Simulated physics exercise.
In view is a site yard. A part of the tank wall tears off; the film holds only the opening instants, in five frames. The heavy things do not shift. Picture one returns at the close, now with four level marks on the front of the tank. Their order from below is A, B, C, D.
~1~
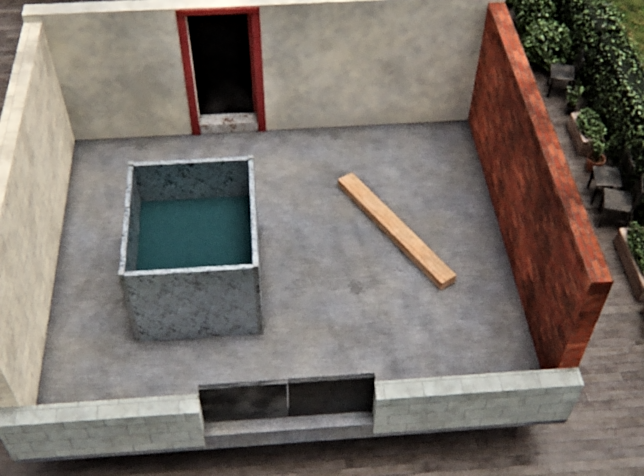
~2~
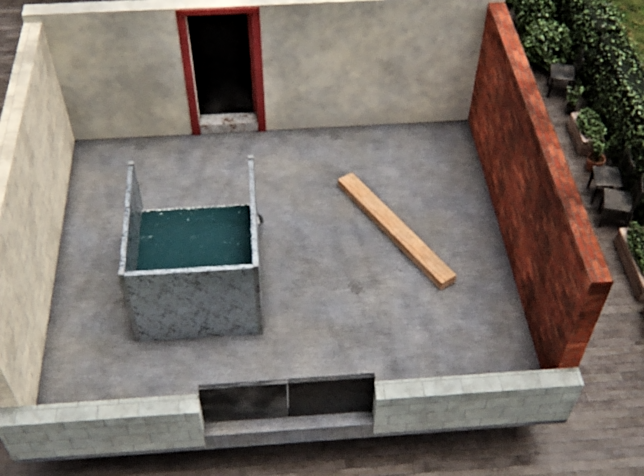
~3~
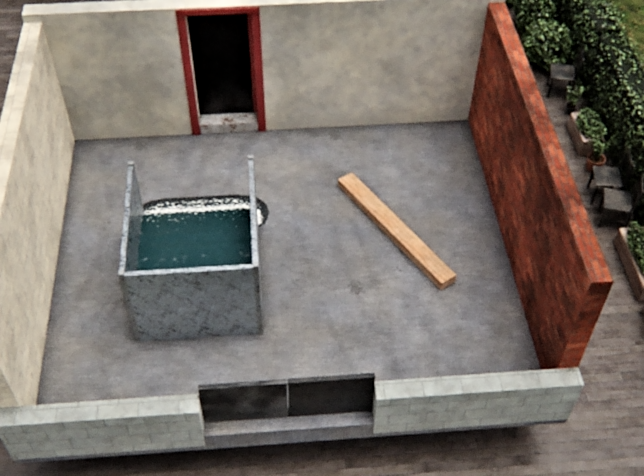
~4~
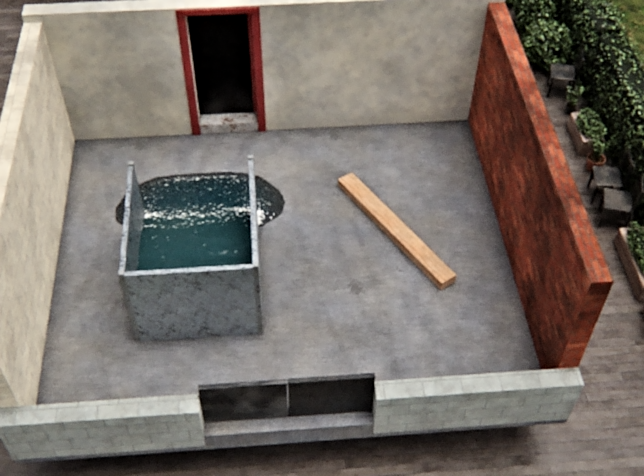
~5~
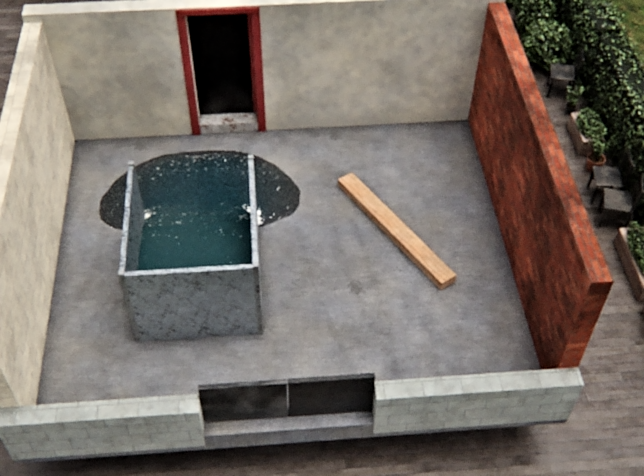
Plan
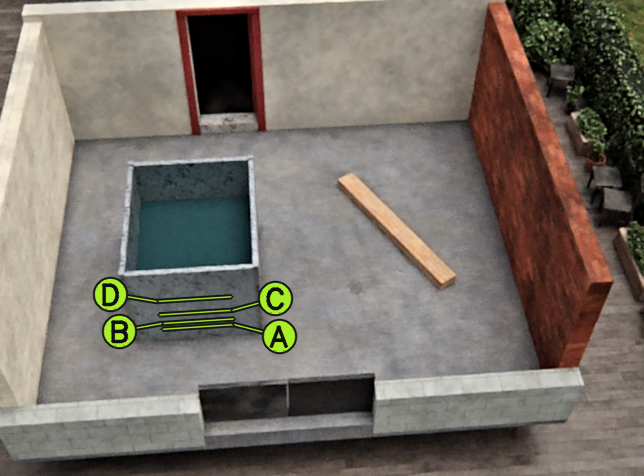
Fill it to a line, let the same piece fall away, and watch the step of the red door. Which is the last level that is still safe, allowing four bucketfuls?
B will do.
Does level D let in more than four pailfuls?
Yes.
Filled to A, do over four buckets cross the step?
No, not at all.
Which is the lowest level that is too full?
The answer is C.
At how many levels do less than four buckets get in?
Two.
In lime, A at (198, 326); B at (197, 321); C at (196, 312); D at (194, 299); from the bottom up A, B, C, D.
Choosing A, nothing gets over.
Choosing B, a splash gets over, under a bucket.
Choosing C, about 8 bucketfuls get in.
Choosing D, dozens of bucketfuls pour in.
